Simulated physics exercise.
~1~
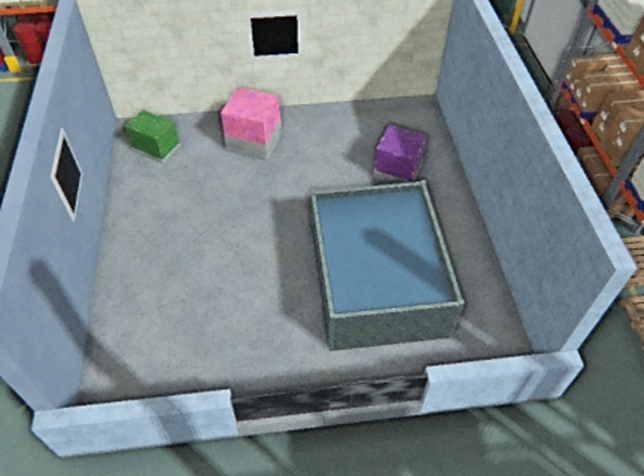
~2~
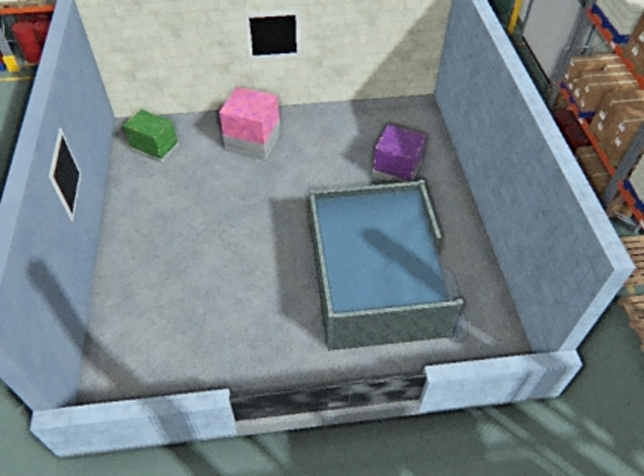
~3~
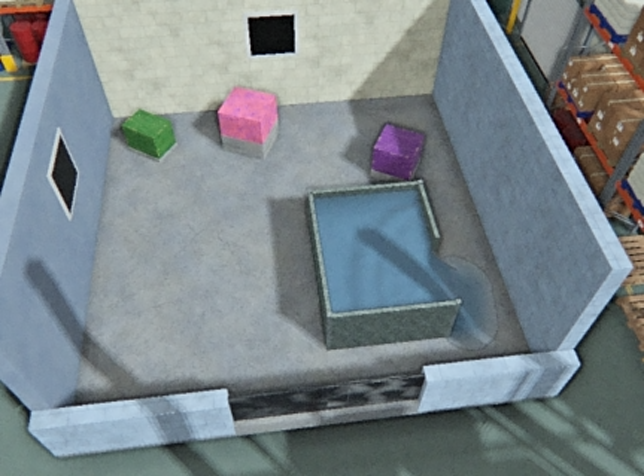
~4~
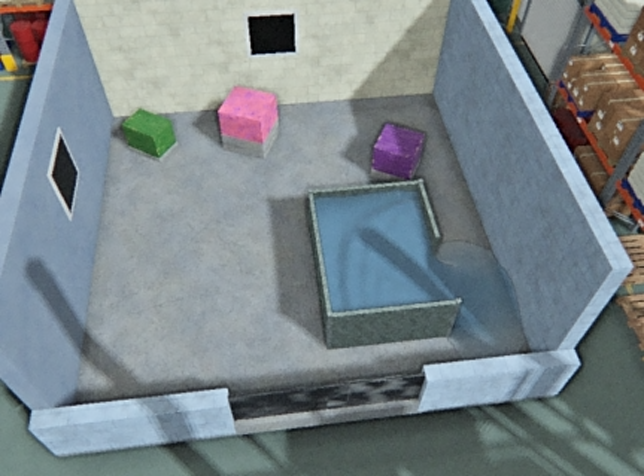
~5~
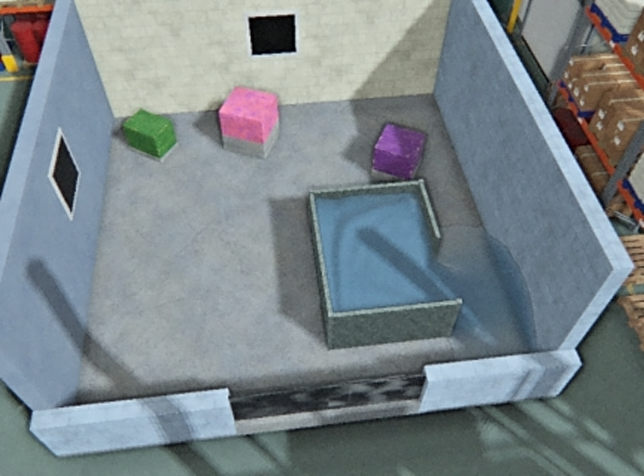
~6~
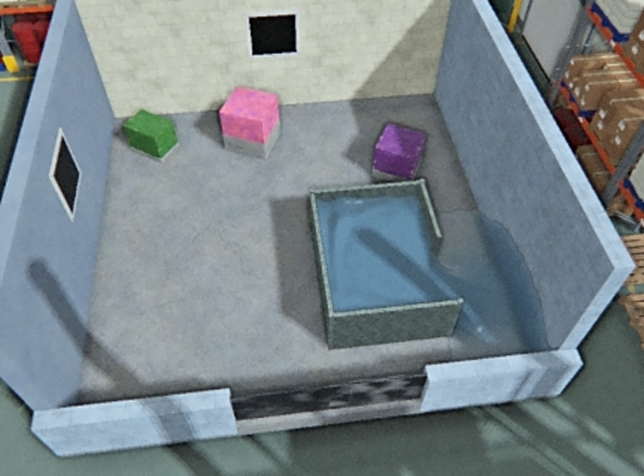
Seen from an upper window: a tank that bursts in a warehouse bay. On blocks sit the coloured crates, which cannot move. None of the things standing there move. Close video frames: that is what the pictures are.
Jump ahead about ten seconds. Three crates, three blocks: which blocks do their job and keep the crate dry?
One by one: The green crate will meet the water; the purple crate will meet the water; the pink crate will avoid the water.
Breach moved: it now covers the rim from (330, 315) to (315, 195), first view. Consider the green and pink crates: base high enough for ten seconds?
Taking them in turn, the green one is swamped, and the pink one is left untouched.
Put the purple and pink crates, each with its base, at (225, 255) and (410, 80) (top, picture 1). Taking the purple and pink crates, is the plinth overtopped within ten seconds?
Put simply, the purple one is never reached and the pink one is never reached.
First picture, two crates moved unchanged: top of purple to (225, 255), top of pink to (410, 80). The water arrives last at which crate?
I would go with the green-painted one.
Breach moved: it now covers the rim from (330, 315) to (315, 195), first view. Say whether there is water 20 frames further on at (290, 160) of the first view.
Untouched.
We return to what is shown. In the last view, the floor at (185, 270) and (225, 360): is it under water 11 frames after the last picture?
Going in order, I'd say clear for the first and drenched for the second.
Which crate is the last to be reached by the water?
From the pictures, the green one.
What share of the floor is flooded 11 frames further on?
I'd say 30 per cent.
A moment on, water covers 15 % of the floor; the green crate not reached, the purple crate water round its plinth, the pink crate not reached.
Next, water covers 30 % of the floor; the green crate not reached, the purple crate water round its plinth, the pink crate not reached.
Then, water covers 60 % of the floor; the green crate not reached, the purple crate water round its plinth, the pink crate water round its plinth.
Later, water covers 90 % of the floor; the green crate water round its plinth, the purple crate water round its plinth, the pink crate water round its plinth.
In the end, water covers 100 % of the floor; the green crate was topped, the purple crate was topped, the pink crate stayed above the water.
